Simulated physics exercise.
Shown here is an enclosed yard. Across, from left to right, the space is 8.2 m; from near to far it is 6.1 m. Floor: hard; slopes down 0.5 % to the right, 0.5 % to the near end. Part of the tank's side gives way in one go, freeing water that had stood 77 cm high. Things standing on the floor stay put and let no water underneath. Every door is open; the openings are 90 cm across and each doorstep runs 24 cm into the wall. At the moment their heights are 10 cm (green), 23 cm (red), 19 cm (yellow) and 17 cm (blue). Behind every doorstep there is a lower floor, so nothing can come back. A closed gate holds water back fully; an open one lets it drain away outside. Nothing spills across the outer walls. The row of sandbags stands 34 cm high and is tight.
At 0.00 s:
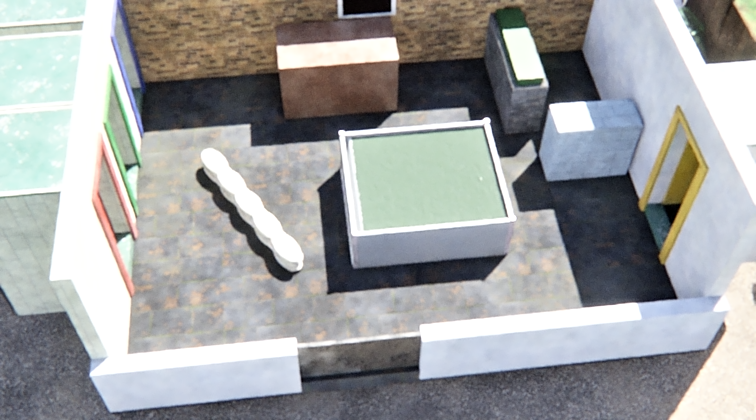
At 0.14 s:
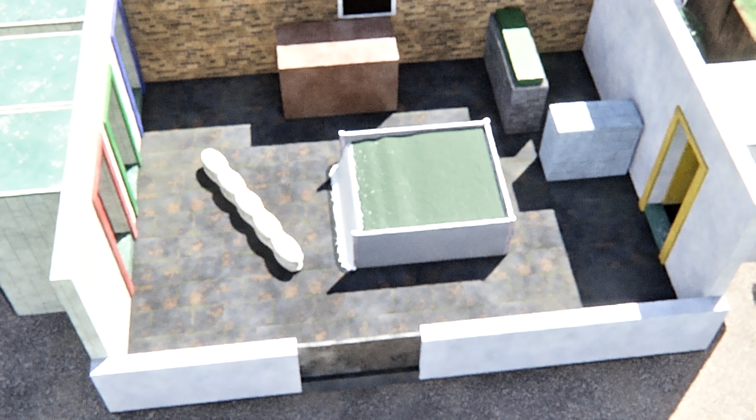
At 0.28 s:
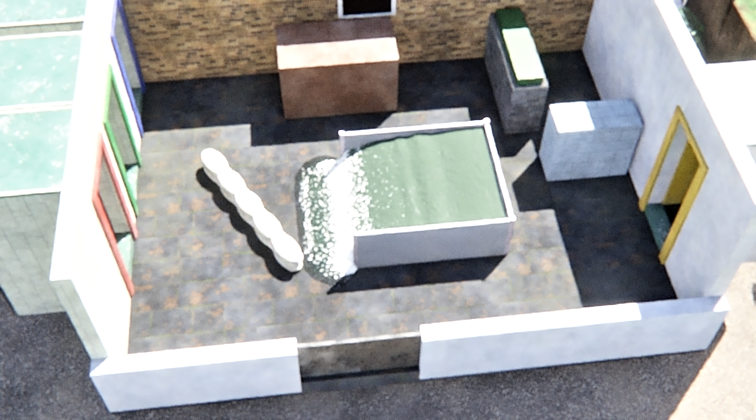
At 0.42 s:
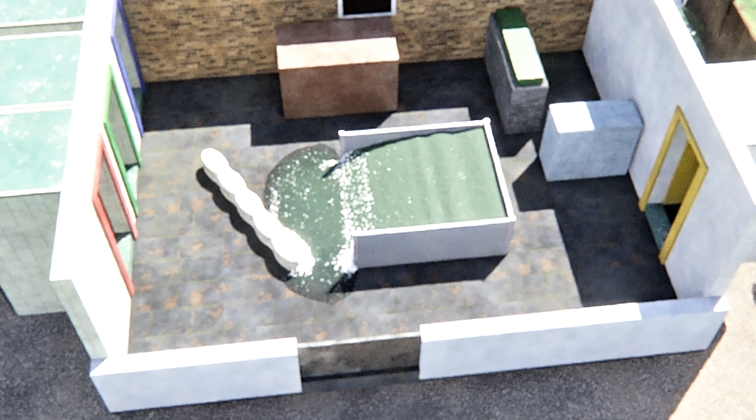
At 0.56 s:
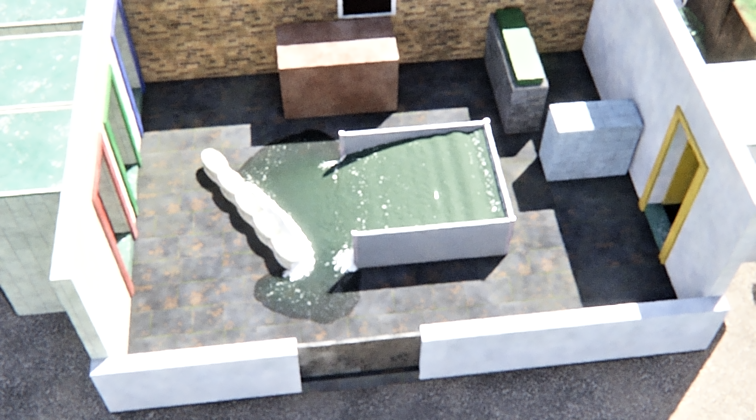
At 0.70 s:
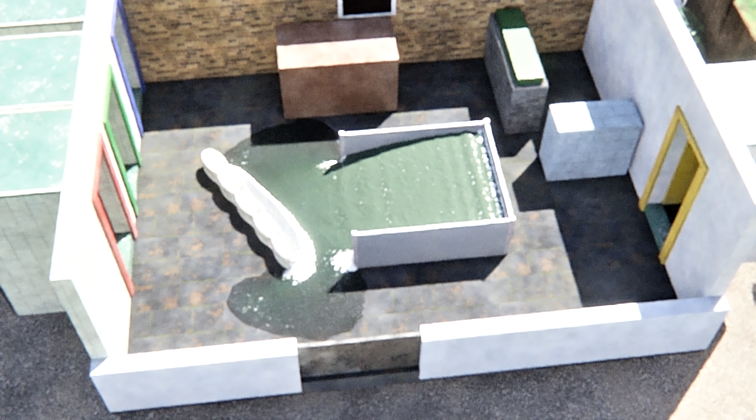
Green water bursts from the left side of a pale, open-topped tank in the middle of a walled yard with dark, mottled paving, seen from high above by a still camera. Red, green and blue doorways line the left wall, a yellow one stands at right, and brown and grey blocks sit near the brick back wall. White foam spills out first, then the water spreads leftward, meets the lumpy white barrier, and fans around its near end as the tank's level sinks.
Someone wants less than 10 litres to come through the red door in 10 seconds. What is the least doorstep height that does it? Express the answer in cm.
It needs to be around 17 cm high.
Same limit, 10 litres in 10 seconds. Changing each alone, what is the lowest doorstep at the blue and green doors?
Roughly 29 cm at blue and 10.0 cm at green.
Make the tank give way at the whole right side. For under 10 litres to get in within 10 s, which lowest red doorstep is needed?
Required height: Approx. 8.5 cm.
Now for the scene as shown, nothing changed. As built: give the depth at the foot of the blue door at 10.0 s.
7.0 cm.
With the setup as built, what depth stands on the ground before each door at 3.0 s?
Depth (cm): Green 8 / red 12 / yellow 0 / blue 29.
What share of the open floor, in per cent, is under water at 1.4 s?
Approximately 30 %.
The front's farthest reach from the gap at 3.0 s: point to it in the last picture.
Front tip: Approx. (144, 88) px.
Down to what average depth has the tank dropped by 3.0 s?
Around 19 cm deep on average.
After 1.4 s water covers 30 % of the floor, deepest (53 cm) near (297, 253); it has not reached the red door.
After 3.0 s water covers 45 % of the floor, deepest (38 cm) near (204, 83); 12 cm at the red door, 0 litres in over its 23 cm doorstep.
After 10.0 s water covers 95 % of the floor, deepest (19 cm) near (664, 309); 10 cm at the red door, 0 litres in over its 23 cm doorstep.
At the red door as built, the water arrived by 2.1 s and peaked near 21 cm at 5.6 s.
With a doorstep of 14.5 cm, 20 litres would have come in within the 10 s; with 20 cm, 1 litre. So under 10 litres takes about 17 cm.
